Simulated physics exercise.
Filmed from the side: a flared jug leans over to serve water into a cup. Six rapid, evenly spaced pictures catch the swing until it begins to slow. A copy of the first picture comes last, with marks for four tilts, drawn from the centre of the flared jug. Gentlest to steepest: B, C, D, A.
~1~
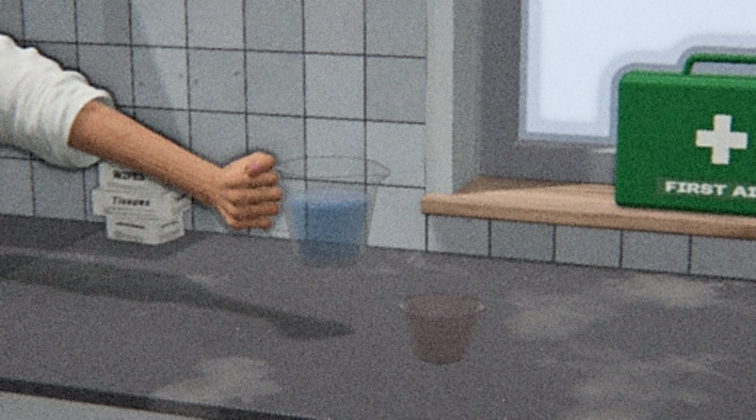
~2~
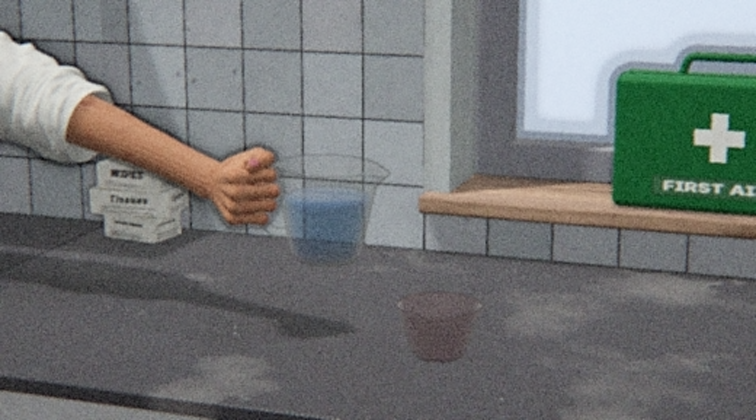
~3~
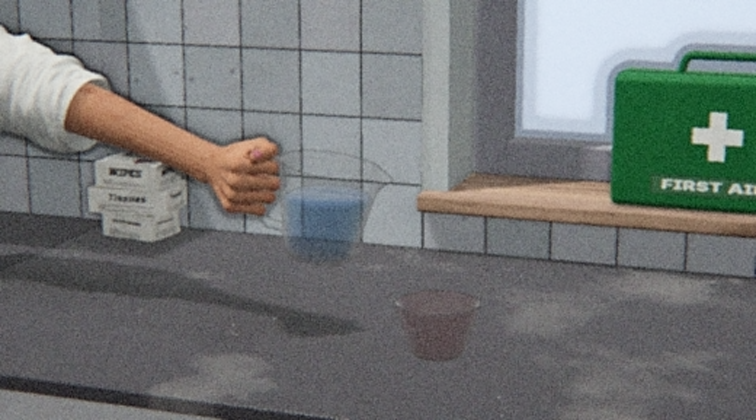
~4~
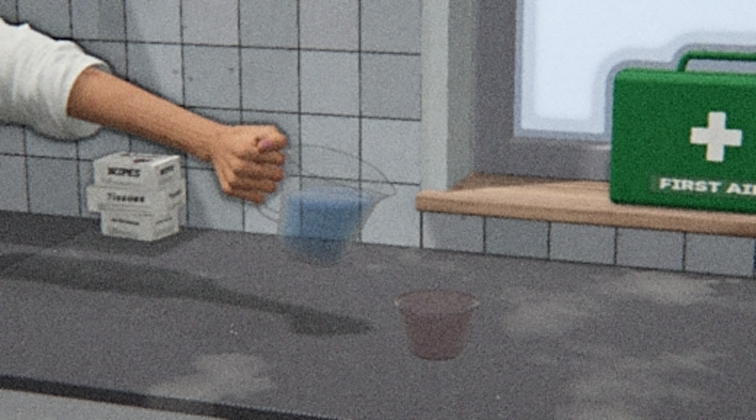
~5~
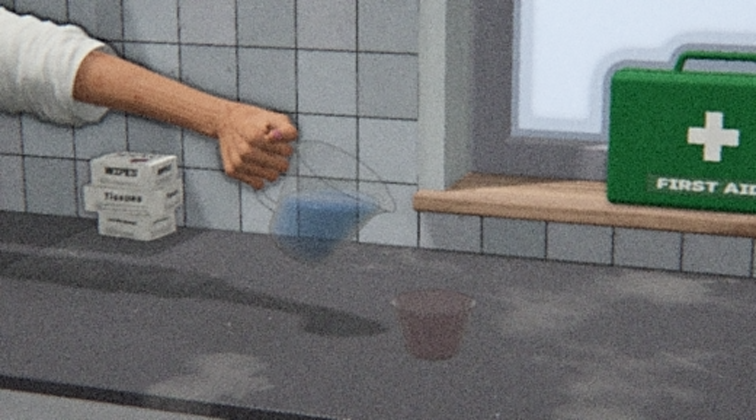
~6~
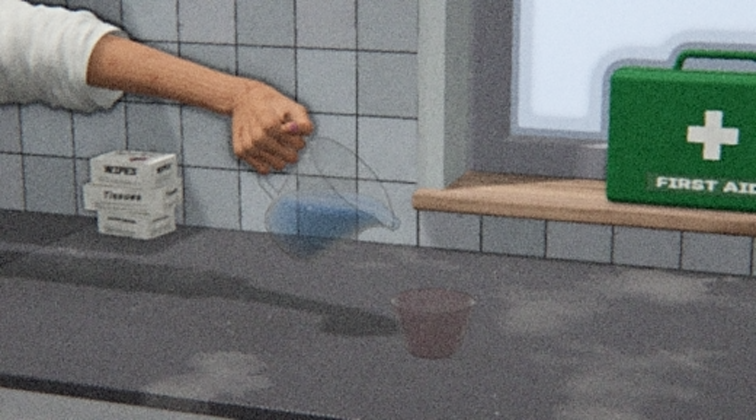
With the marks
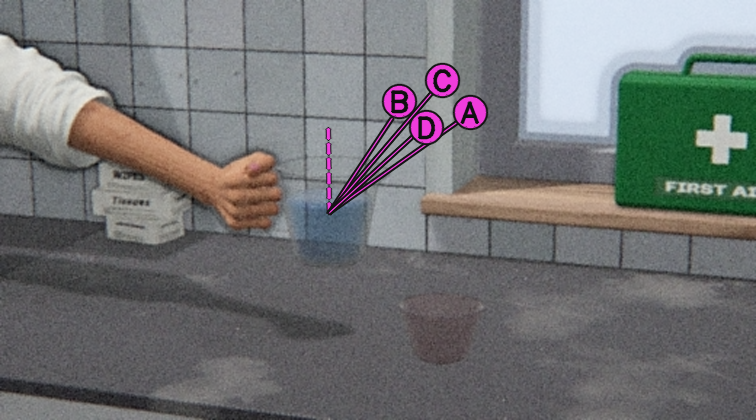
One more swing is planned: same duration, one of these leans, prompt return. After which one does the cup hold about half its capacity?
Take A.
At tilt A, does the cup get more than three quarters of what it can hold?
No, it does not.
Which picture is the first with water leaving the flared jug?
Picture 6.
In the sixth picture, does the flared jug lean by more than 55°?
No.
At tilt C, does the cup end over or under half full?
Under.
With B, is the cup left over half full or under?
Under half.
On the marked copy, A at (456, 122); B at (392, 118); C at (431, 93); D at (412, 137).
If A is chosen, the cup ends with about 50 % of what it can hold; 5 % of the water is spilt.
If B is chosen, the cup ends with about 6 % of what it can hold.
If C is chosen, the cup ends with about 15 % of what it can hold.
If D is chosen, the cup ends with about 27 % of what it can hold; 6 % of the water is spilt.
